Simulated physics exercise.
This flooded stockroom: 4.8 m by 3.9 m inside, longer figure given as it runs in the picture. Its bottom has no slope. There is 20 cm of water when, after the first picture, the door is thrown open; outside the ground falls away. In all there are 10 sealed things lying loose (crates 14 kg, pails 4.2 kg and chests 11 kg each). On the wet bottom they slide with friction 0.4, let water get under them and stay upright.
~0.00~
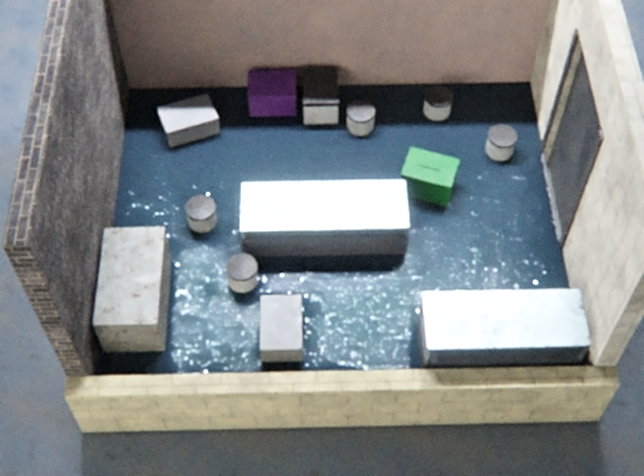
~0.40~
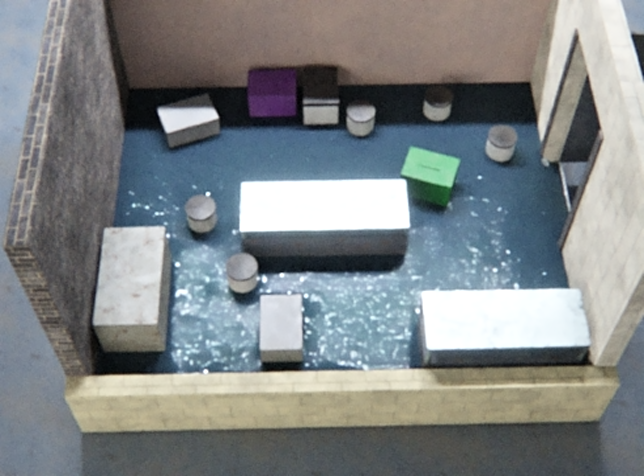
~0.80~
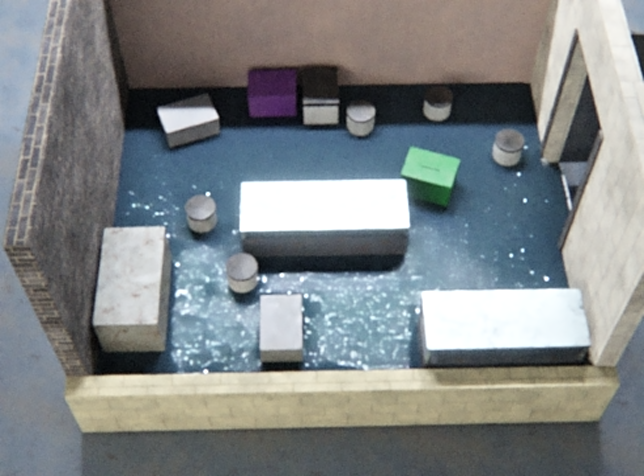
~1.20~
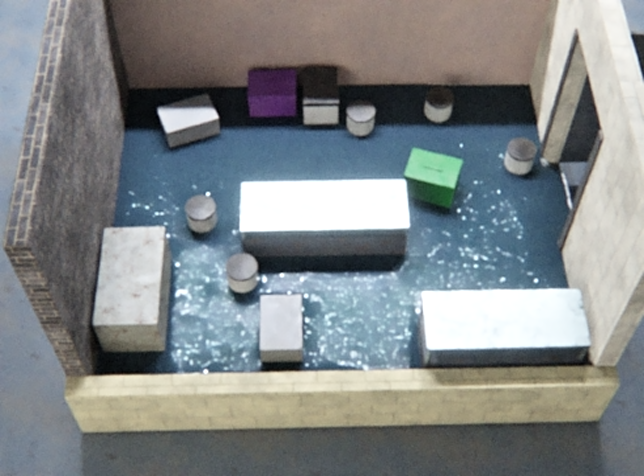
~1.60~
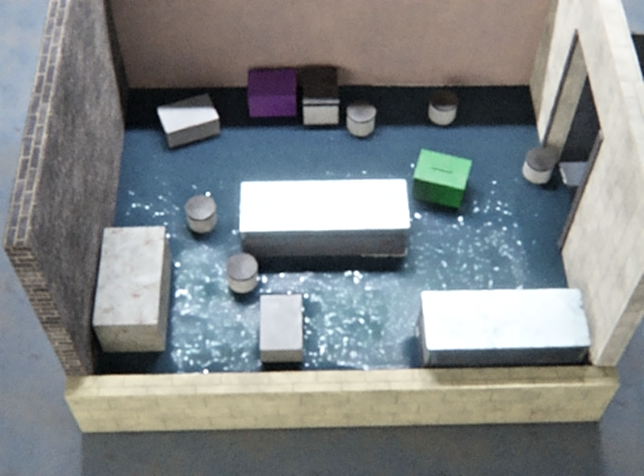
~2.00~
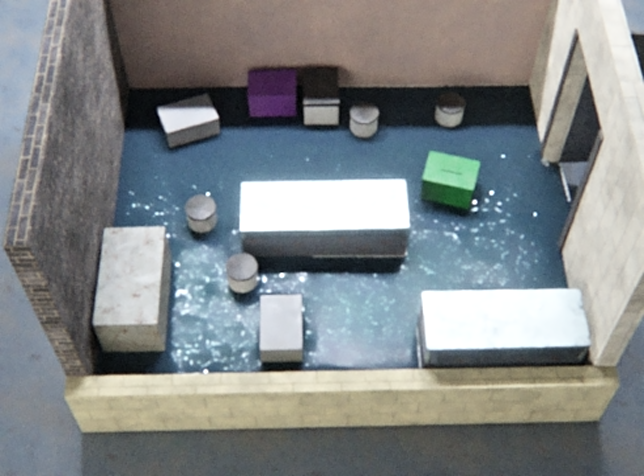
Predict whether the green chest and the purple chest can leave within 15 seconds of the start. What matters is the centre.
Green chest makes it out, purple chest is still inside.
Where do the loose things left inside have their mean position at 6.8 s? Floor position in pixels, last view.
I'd put it close to (358, 186) in the last view.
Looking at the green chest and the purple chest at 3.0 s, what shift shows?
Roughly 50 and 10 cm by then.
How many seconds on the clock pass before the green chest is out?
5.0 s.
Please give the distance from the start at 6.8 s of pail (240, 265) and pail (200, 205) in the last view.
Going in order, that's 50 cm then 40 cm.
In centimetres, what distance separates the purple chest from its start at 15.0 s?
About 200 cm.
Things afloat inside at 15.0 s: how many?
The number is 6.
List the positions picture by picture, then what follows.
The green chest at (431, 167), afloat; the purple chest at (272, 83), afloat; about 3150 L in view; 0 of 10 have shifted, in the first frame.
The green chest at (431, 167) floats; the purple chest at (272, 83) floats; about 3130 L in view; 0 of 10 have shifted, in the second frame.
The green chest at (431, 167) floats; the purple chest at (272, 83), afloat; about 3080 L in view; 1 of 10 have shifted, in the third frame.
The green chest at (433, 168) floats, 3 cm from its start; the purple chest at (272, 83), afloat; about 3040 L in view; 1 of 10 have shifted, in the fourth frame.
The green chest at (443, 169) floats, 13 cm from its start; the purple chest at (272, 83), afloat; 20 cm deep round most things; 3 of 10 have shifted, in the fifth frame.
The green chest at (451, 170) floats, 22 cm from its start; the purple chest at (272, 83) floats; 20 cm deep round most things; 3 of 10 have shifted, in the sixth frame.
After 3.0 s the green chest is near (477, 174), 0.5 m from its start, afloat; the purple chest is near (279, 85), 0.1 m from its start, afloat; 1 of 10 are out; 9 afloat.
After 6.8 s the green chest has gone out; the purple chest is near (351, 85), 0.9 m from its start, afloat; 2 of 10 are out; 8 afloat.
After 11.0 s the green chest has gone out; the purple chest is near (389, 90), 1.3 m from its start, afloat; 3 of 10 are out; 7 afloat.
After 15.0 s the green chest has gone out; the purple chest is near (460, 92), 2.1 m from its start, afloat; 4 of 10 are out; 6 afloat.
